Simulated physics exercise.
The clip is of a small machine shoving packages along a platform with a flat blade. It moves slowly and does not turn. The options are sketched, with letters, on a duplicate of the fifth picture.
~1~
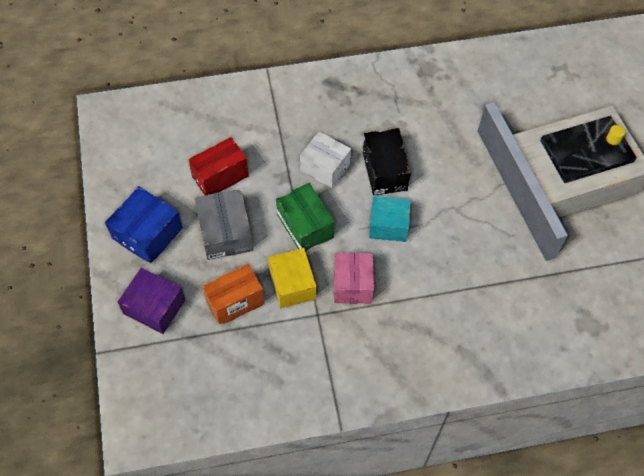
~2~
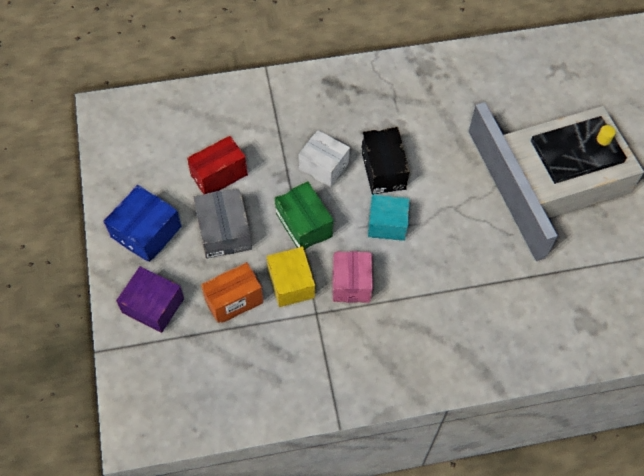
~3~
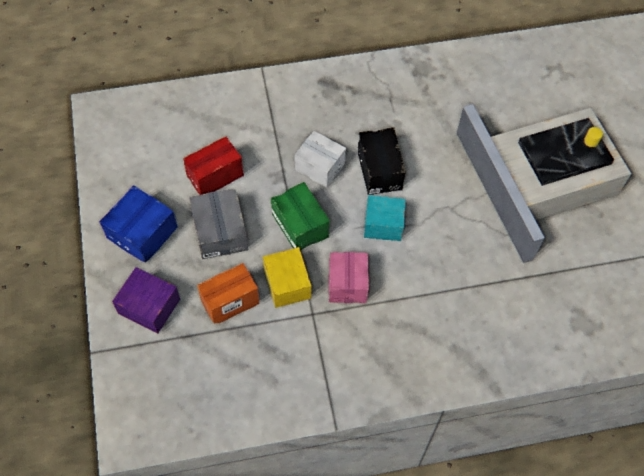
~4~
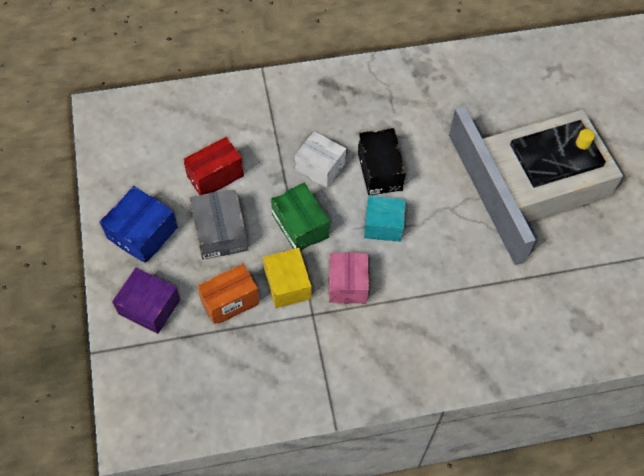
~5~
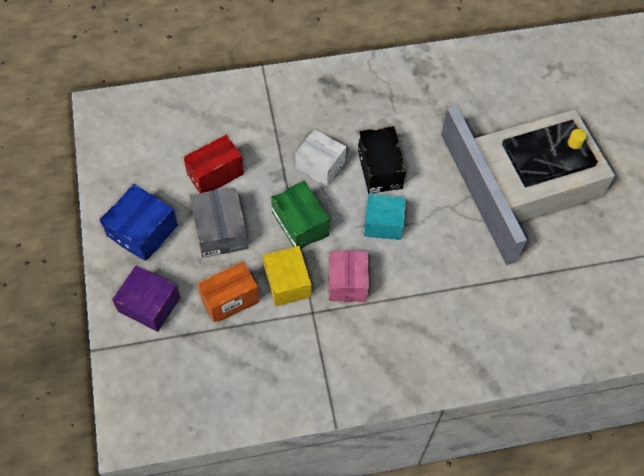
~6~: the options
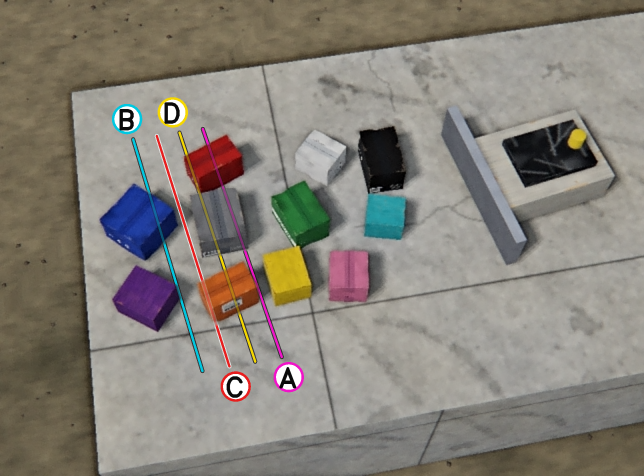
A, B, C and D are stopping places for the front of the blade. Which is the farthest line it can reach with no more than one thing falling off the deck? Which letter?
Stop at A.
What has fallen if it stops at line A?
The blue parcel goes over.
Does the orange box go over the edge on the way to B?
Yes.
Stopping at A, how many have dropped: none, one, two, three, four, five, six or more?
By then, one.
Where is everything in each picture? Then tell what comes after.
The first picture shows orange box (234, 296); white parcel (325, 160); black box (386, 162).
The second picture shows robot (573, 150); green box (304, 217).
The third picture shows robot (561, 152); blue parcel (140, 224).
The fourth picture shows robot (552, 154); turquoise crate (385, 219).
The fifth picture shows robot (544, 154); grey box (219, 222); yellow crate (287, 276); orange box (228, 293).
On the marked copy, A at (240, 235); B at (165, 247); C at (190, 243); D at (215, 239).
Following A. Soon after the start, robot (459, 167); white parcel (305, 160); black box (354, 166).
Later, robot (372, 181); red box (192, 160); grey box (203, 226).
In the end, robot (305, 191); blue parcel over the edge; purple crate (101, 300); one fallen.
As for the rest, B drops four; C drops two; D drops two.
